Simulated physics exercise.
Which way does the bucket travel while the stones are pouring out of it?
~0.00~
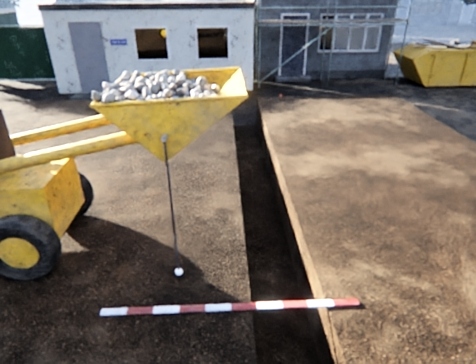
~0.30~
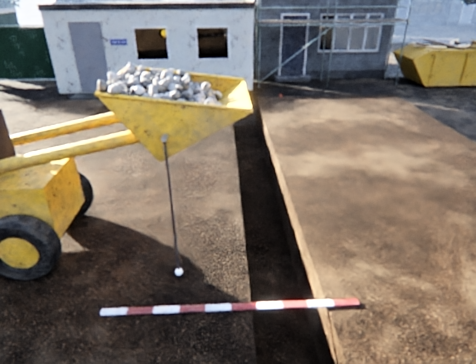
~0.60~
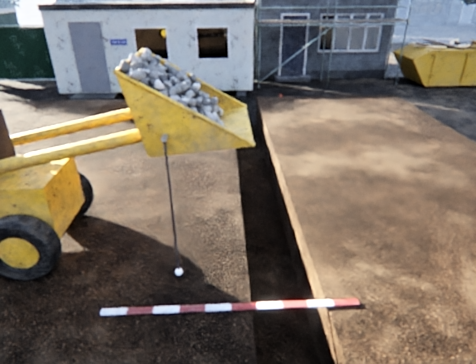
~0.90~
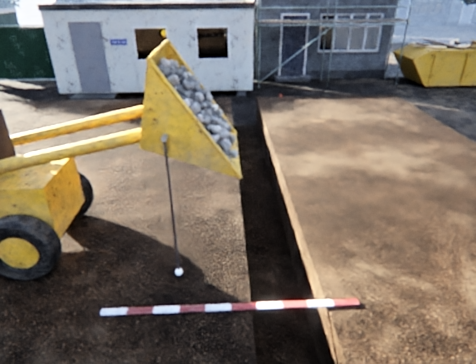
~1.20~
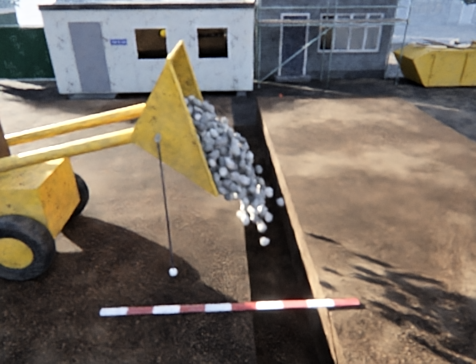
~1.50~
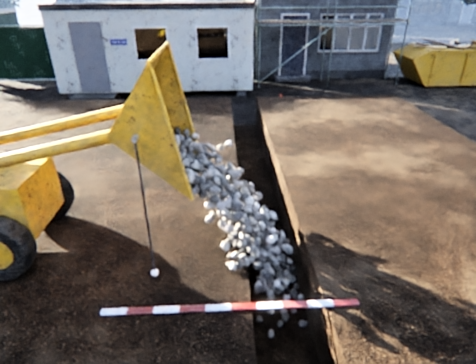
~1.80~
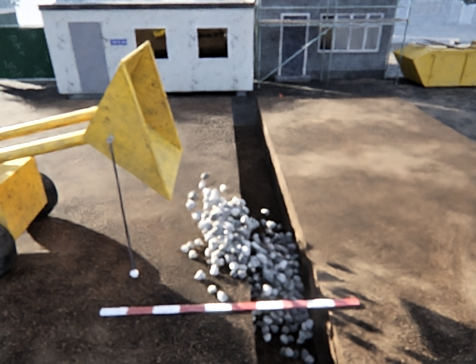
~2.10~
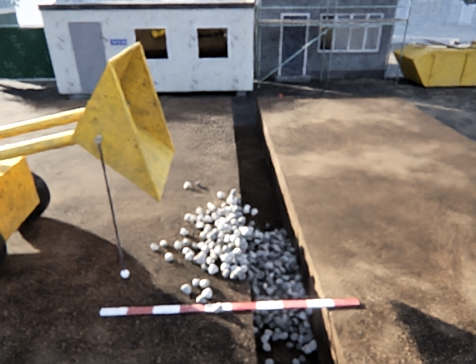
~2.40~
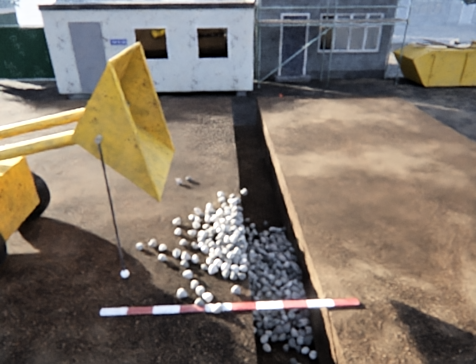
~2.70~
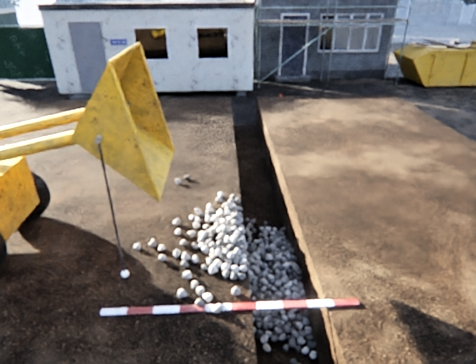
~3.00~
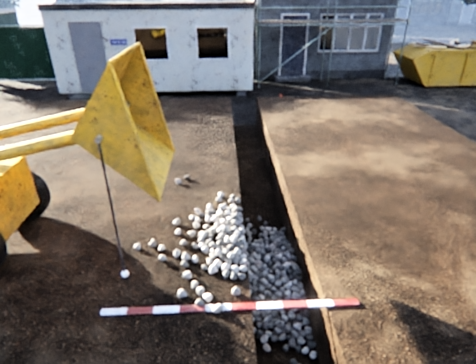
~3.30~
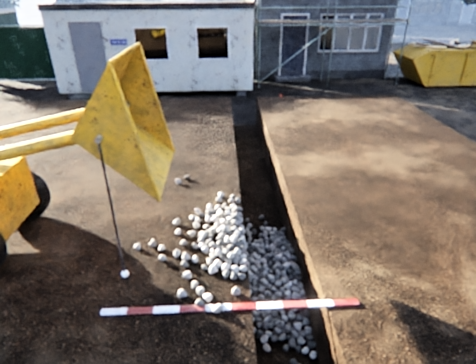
It travels to the left, as the loader draws back from the trench.
